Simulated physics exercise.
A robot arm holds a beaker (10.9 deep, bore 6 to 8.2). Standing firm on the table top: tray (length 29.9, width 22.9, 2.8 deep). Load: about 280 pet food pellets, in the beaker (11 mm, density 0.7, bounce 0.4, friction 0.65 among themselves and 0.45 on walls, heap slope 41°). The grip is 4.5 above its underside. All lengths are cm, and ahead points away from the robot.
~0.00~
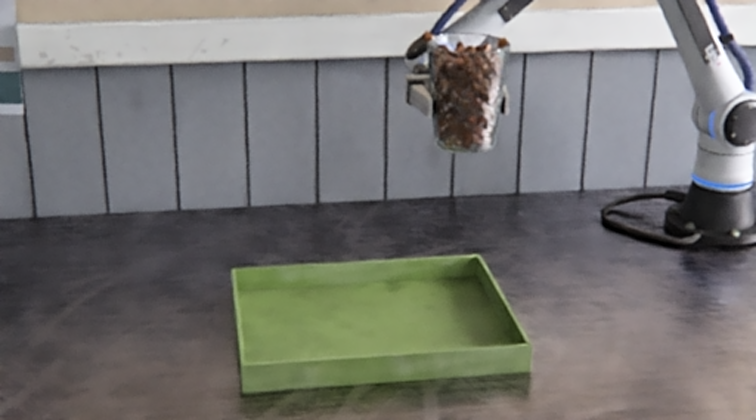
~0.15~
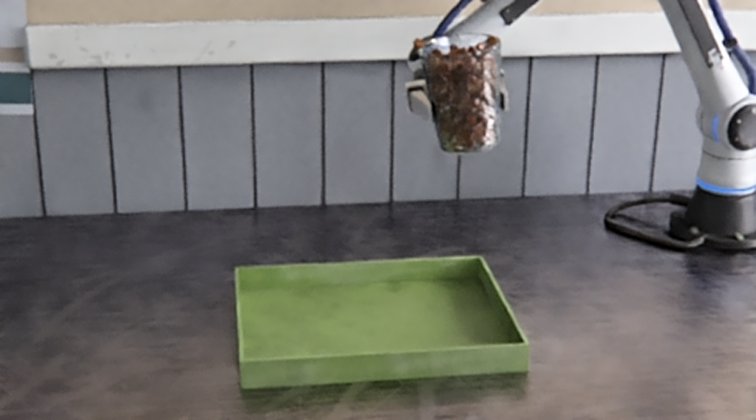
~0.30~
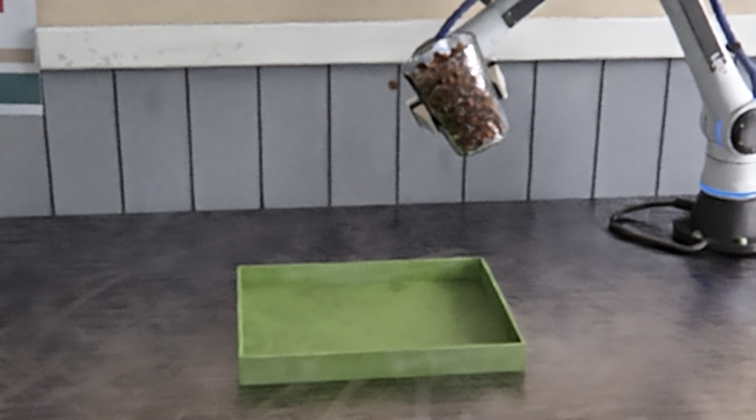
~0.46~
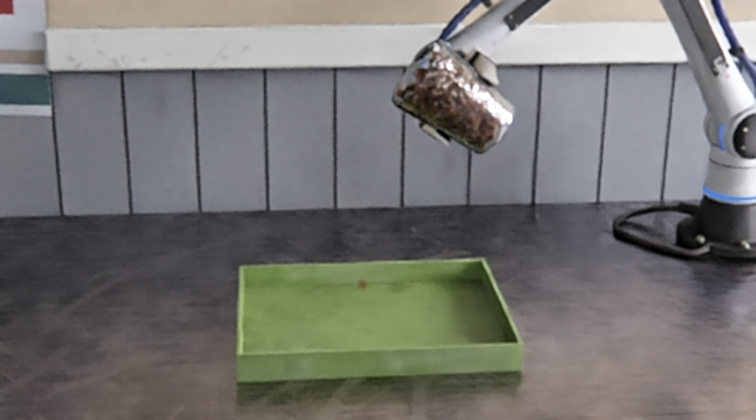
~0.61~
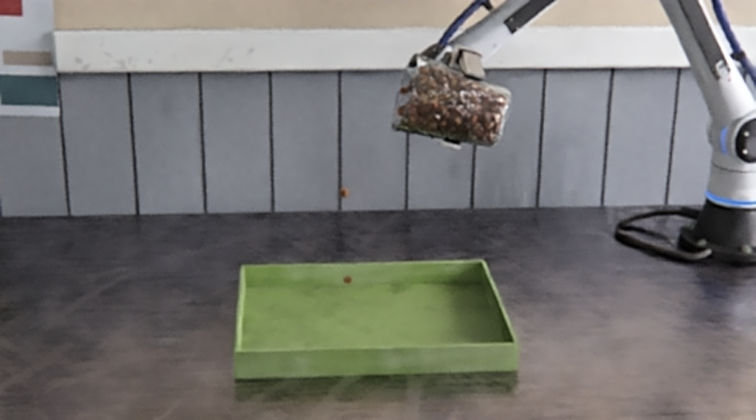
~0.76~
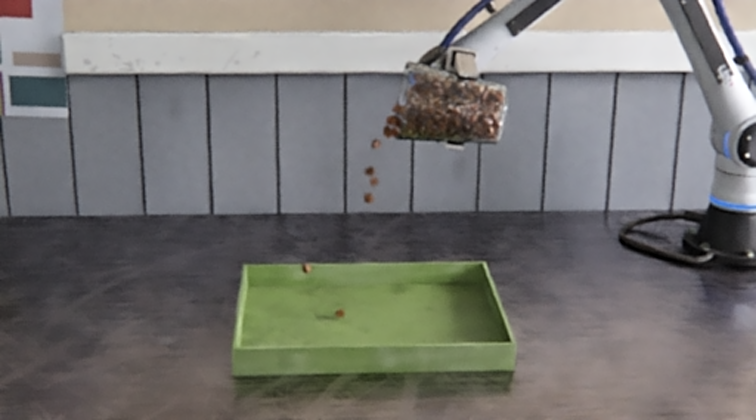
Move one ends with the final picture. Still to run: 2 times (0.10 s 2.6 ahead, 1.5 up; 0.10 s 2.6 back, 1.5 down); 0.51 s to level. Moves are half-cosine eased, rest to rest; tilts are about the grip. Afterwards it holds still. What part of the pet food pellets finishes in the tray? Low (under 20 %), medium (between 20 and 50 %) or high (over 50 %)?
In the tray the share is high, over 50 %.
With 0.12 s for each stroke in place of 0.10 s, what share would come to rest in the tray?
Then about 55 per cent.
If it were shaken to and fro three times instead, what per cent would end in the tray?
Then about 80 per cent.
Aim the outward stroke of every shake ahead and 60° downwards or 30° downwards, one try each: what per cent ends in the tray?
Some 20 and 35 per cent.
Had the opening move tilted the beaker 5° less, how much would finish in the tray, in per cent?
It would be near 55 per cent.
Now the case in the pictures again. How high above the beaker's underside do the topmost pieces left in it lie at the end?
About 5.5 cm.
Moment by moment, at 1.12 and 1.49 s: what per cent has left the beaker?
In turn: 50, 70.
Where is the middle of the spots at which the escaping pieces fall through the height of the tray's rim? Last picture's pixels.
Near (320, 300).
By 1.12 s, tilted 81° forward, highest piece 28 above the table; 142 in the beaker, 109 in the tray, 34 in flight or on a rim.
By 1.49 s, tilted 23° forward, highest piece 30 above the table; 193 in the tray, 89 in the beaker, 2 on the table or floor, 1 in flight or on a rim.
By 1.87 s, level, highest piece 27 above the table; 194 in the tray, 89 in the beaker, 2 on the table or floor.
By 2.92 s, level, highest piece 27 above the table; 194 in the tray, 89 in the beaker, 2 on the table or floor.
Final count, 194 in the tray, 89 in the beaker, 2 on the table or floor. That is 68 % in the tray.
